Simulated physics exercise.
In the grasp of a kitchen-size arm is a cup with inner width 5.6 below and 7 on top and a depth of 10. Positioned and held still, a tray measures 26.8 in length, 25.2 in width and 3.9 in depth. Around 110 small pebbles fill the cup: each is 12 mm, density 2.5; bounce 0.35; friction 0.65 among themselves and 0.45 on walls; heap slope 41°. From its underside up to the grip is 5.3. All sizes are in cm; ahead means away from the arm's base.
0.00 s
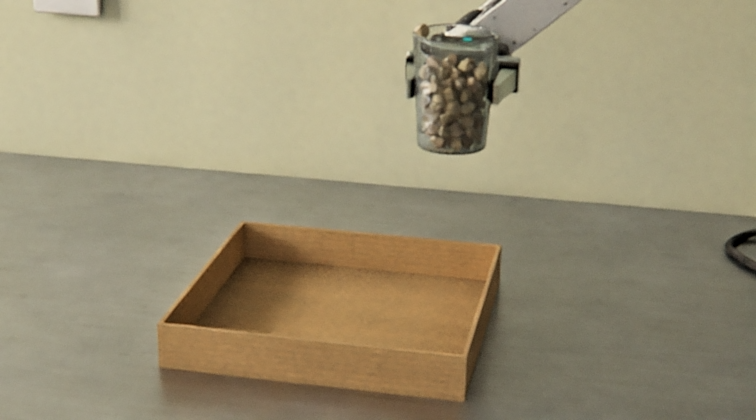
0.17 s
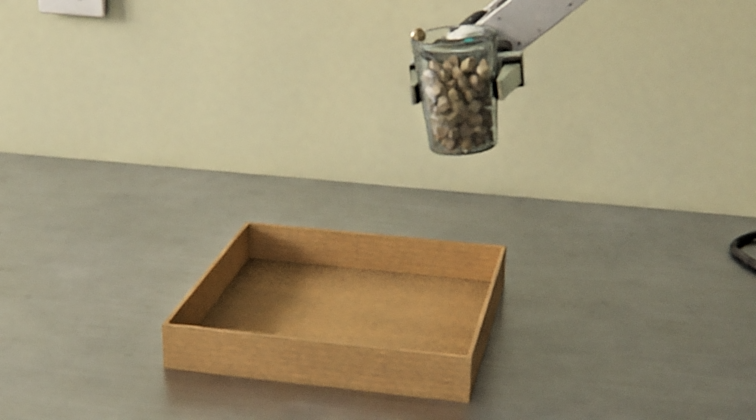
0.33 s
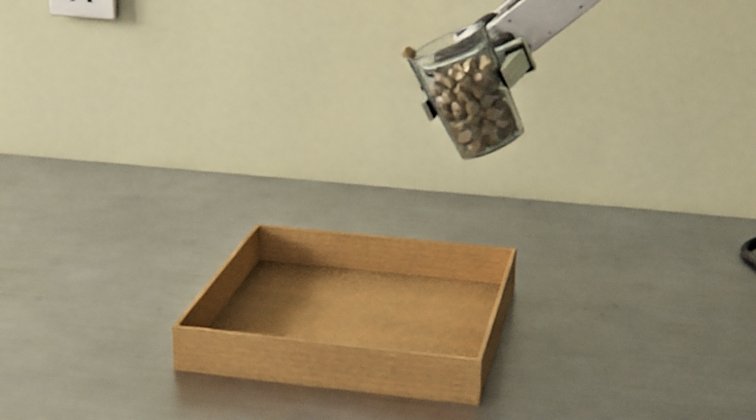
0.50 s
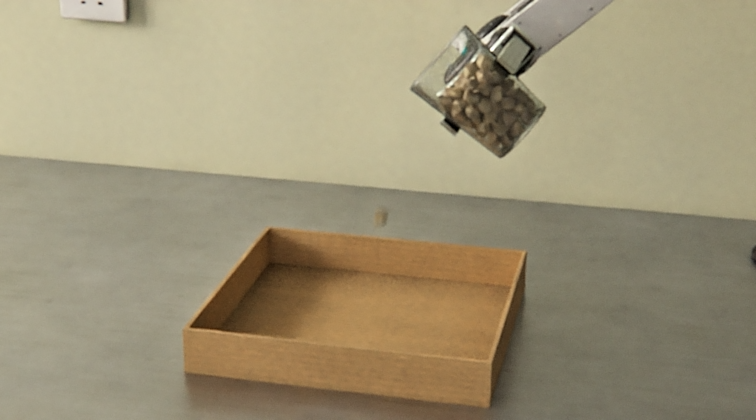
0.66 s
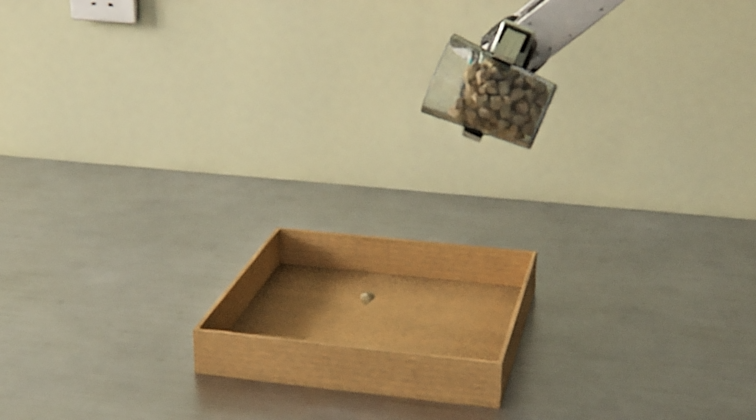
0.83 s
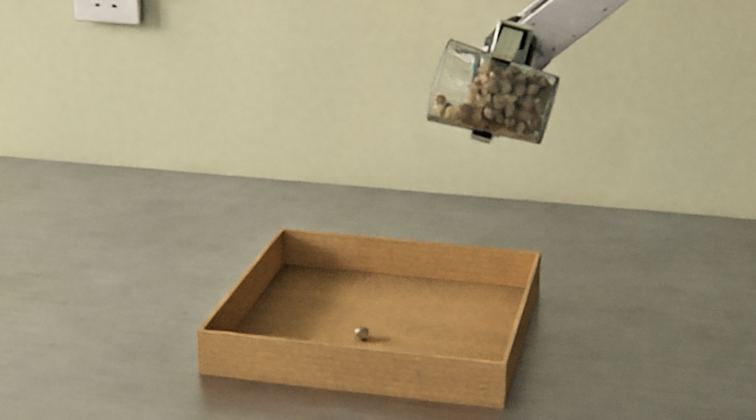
At the start, a robot arm holds a clear cup full of small pebbles upright above an empty wooden tray on a grey surface. The arm tips the cup steadily to the left until it lies nearly sideways, and a single pebble drops into the tray while the others remain inside.
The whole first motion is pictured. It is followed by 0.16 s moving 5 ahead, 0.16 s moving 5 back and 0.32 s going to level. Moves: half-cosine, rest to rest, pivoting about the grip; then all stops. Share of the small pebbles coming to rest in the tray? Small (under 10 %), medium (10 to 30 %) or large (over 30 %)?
Medium.
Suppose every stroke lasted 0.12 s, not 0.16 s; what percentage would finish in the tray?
That would give around 40 per cent.
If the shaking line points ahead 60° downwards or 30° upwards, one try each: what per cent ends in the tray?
You'd get some 0 per cent with the first setting and some 25 per cent with the second.
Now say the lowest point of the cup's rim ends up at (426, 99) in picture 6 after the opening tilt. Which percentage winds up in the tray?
It comes out near 5 percent.
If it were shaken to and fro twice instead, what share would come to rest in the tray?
Roughly 30 in a hundred.
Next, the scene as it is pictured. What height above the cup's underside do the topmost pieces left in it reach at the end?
Roughly 8.5 cm.
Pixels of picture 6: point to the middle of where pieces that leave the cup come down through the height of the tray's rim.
Around (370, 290).
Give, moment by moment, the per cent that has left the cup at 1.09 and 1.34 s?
About 5, 15.
By 1.09 s, tilted 78° forward, highest piece 26 above the table; 106 in the cup, 1 in the tray, 4 in flight or on a rim.
By 1.34 s, tilted 27° forward, highest piece 27 above the table; 94 in the cup, 14 in the tray, 3 in flight or on a rim.
By 1.67 s, level, highest piece 28 above the table; 94 in the cup, 17 in the tray.
By 2.72 s, level, highest piece 28 above the table; 94 in the cup, 17 in the tray.
Final count, 94 in the cup, 17 in the tray. That is 15 % in the tray.
